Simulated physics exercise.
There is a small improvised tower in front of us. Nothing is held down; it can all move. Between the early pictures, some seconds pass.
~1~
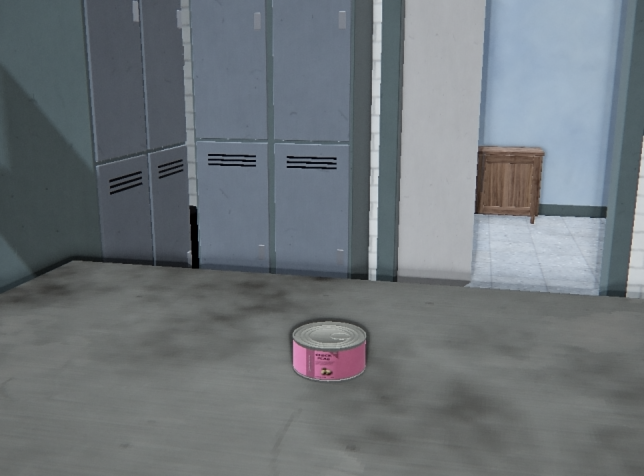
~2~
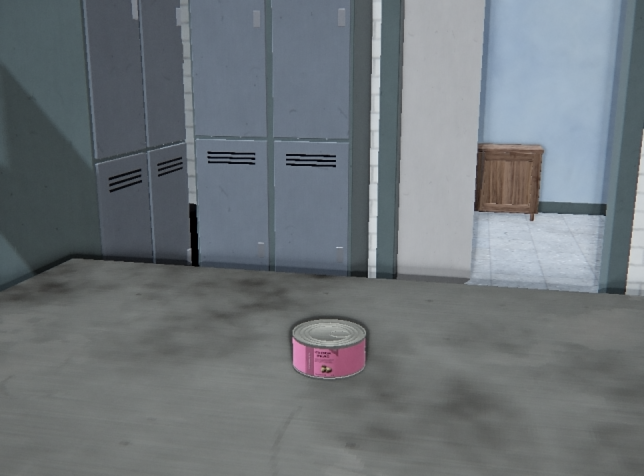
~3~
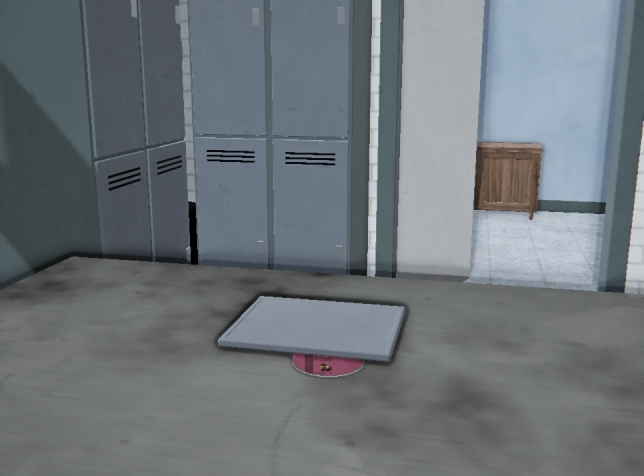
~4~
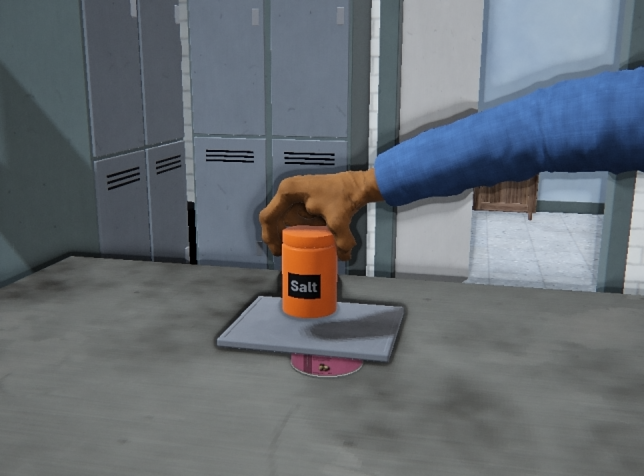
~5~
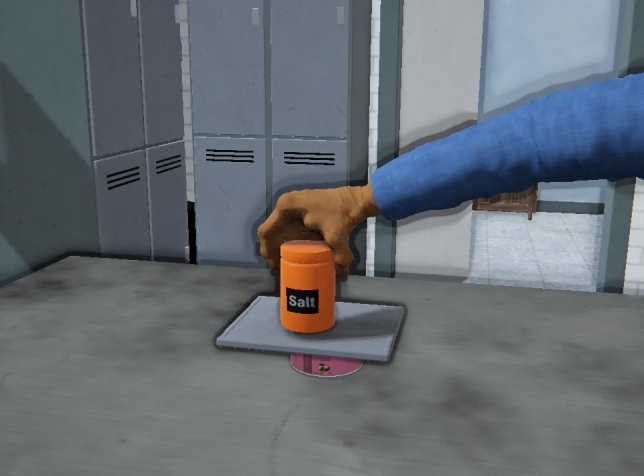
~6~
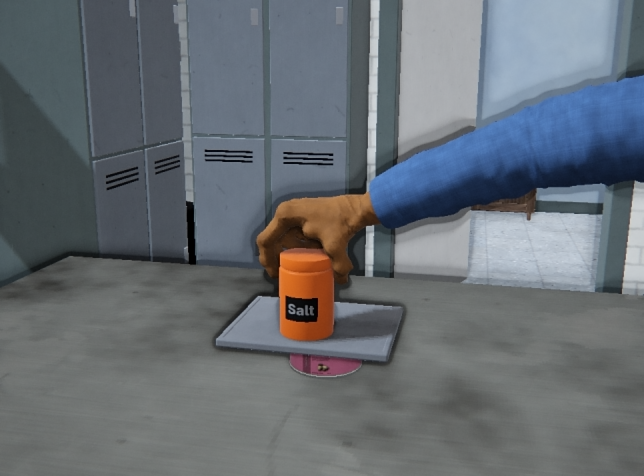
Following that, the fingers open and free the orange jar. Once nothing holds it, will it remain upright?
Yes, it remains upright.
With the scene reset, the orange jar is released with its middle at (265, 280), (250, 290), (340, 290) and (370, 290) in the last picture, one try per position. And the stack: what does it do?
Try 1: Collapse; try 2: Collapse; try 3: Stable; try 4: Stable.
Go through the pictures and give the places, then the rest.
The last thing is not in view yet; pink tub (329, 351), in the first frame.
The last thing is not in view yet; pink tub (329, 348), in the second frame.
The last thing is not in view yet, in the third frame.
Still above its spot; orange jar (310, 270), in the fourth frame.
Still above its spot; orange jar (308, 285), in the fifth frame.
In place under the hand; orange jar (307, 293), in the sixth frame.
Then, 0.60 s on from there, no change.
Then, 1.40 s on from there, orange jar resting near (307, 294).
In the end, all 3 unmoved. At the end, from the last picture's camera, orange jar near (307, 294). The stack keeps its balance.
